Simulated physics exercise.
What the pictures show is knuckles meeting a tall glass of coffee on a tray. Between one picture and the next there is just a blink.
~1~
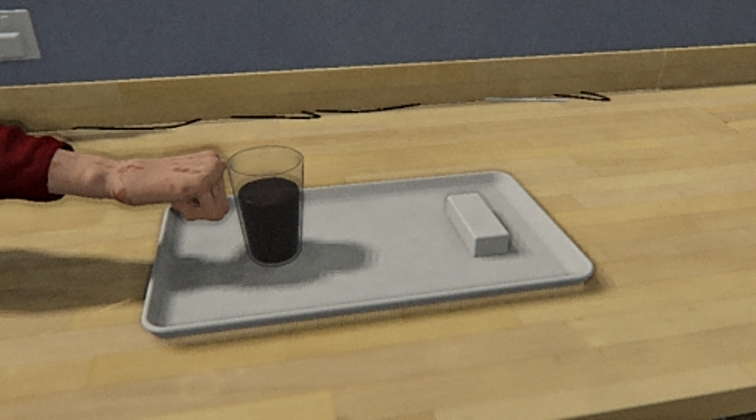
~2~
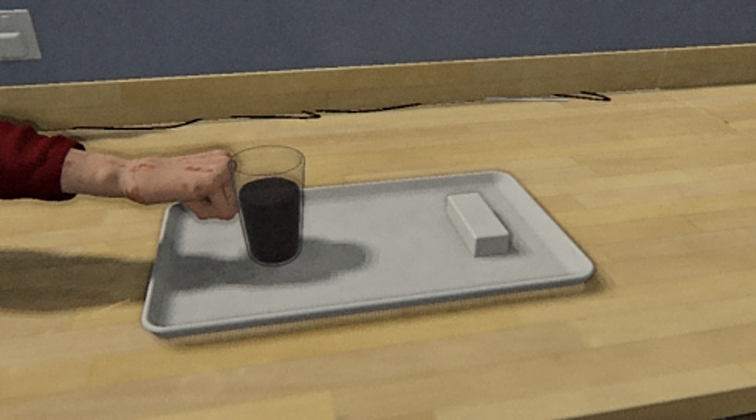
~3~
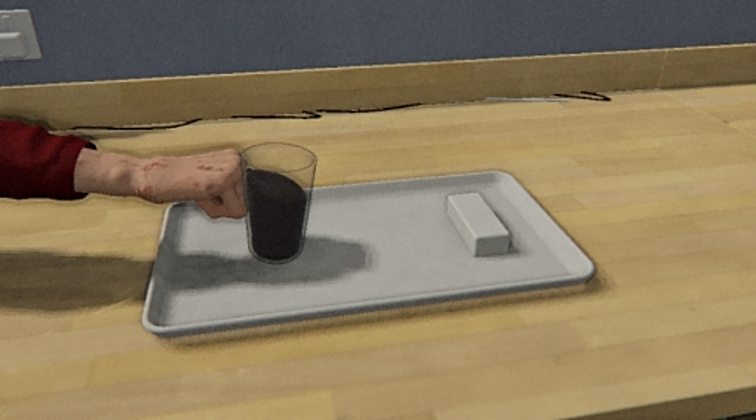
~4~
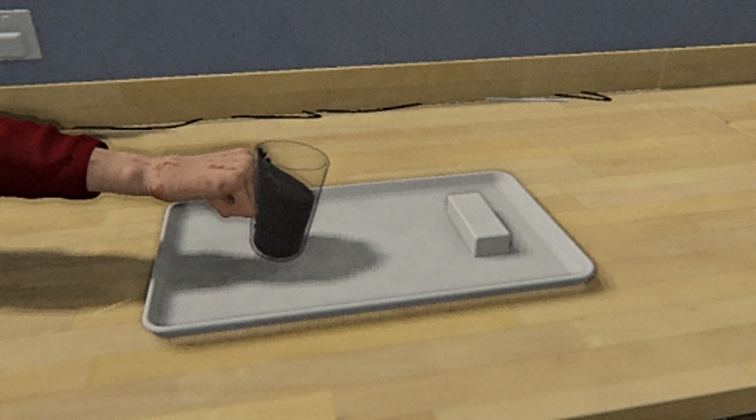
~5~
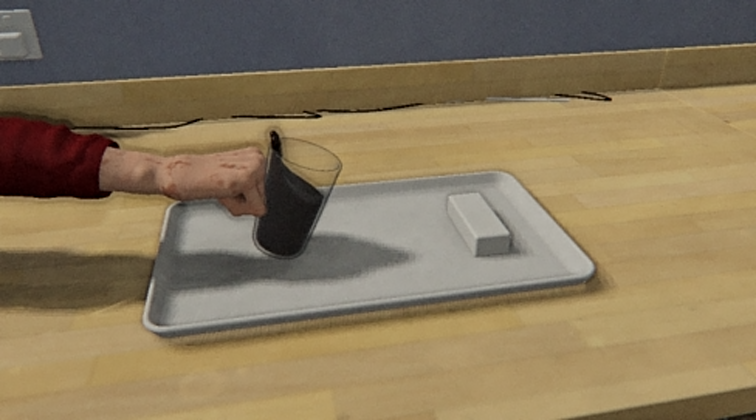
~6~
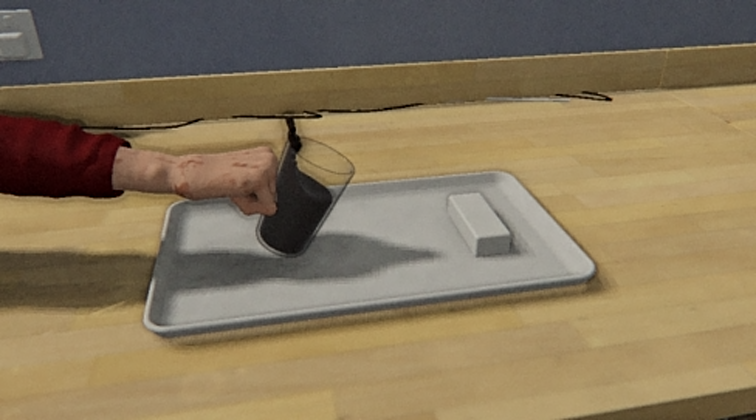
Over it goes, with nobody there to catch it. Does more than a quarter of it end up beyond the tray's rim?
No.
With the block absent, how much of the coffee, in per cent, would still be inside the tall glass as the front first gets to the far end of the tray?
About 45 per cent.
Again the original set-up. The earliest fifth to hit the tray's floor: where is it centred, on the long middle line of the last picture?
It lands near (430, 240).
A moment on, the tall glass lies on its side and 97 per cent is in the glass, 1 on the tray and 3 above or beyond its rim.
Next, the tall glass lies on its side and 47 per cent is in the glass, 36 on the tray and 16 above or beyond its rim.
Then the tall glass lies on its side and 25 per cent is in the glass, 46 on the tray and 29 above or beyond its rim.
Later the tall glass lies on its side and 14 per cent is in the glass, 72 on the tray and 14 above or beyond its rim.
Finally, 86 per cent is held by tray and glass, 14 is off the tray.
